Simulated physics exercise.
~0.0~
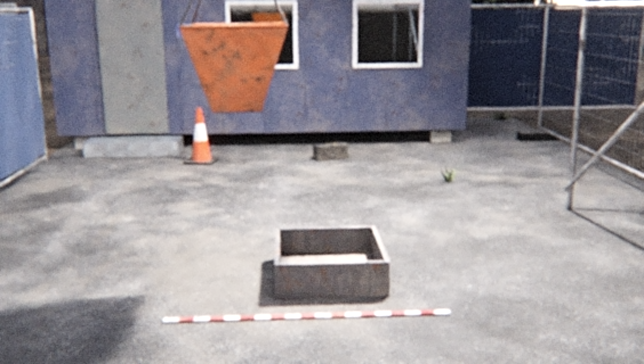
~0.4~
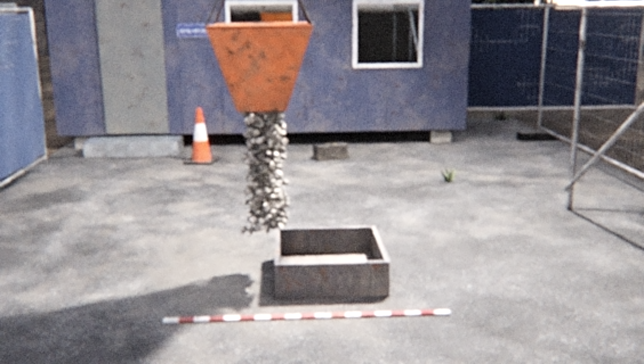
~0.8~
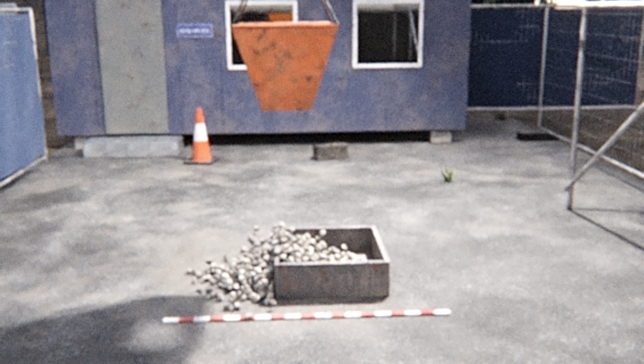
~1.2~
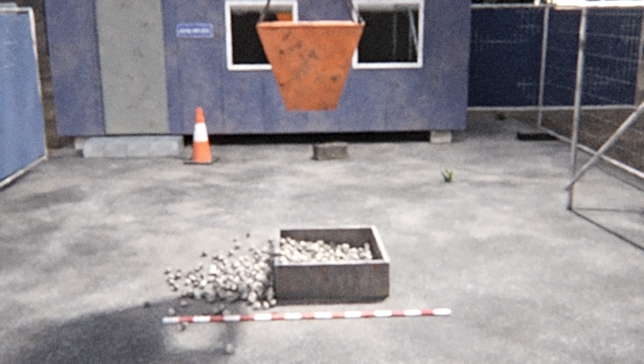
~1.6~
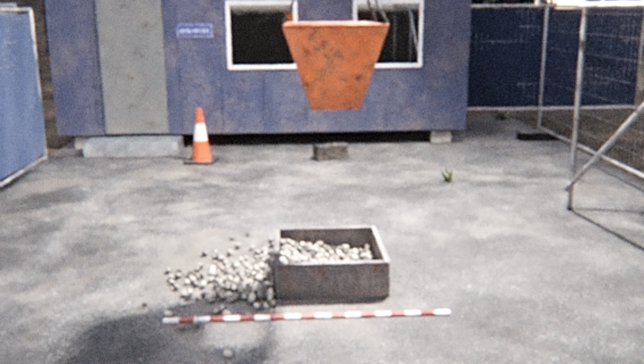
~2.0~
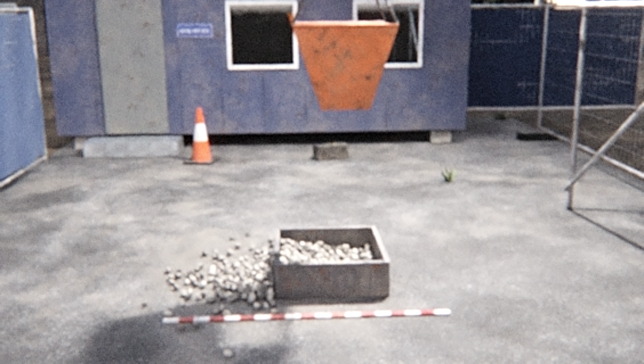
An orange skip hangs from lines above a grey paved yard, seen from a fixed, slightly raised view facing a blue cabin with two white-framed windows. An orange and white cone stands by the cabin, mesh fencing lines the right, and an open brown bin sits behind a red and white striped pole. As the skip glides right, pale stones pour from its bottom in a column. They strike the bin's left side, some dropping inside and others spilling left. The emptied skip travels farther right, leaving more than half the stones in the bin and the rest scattered beside it.
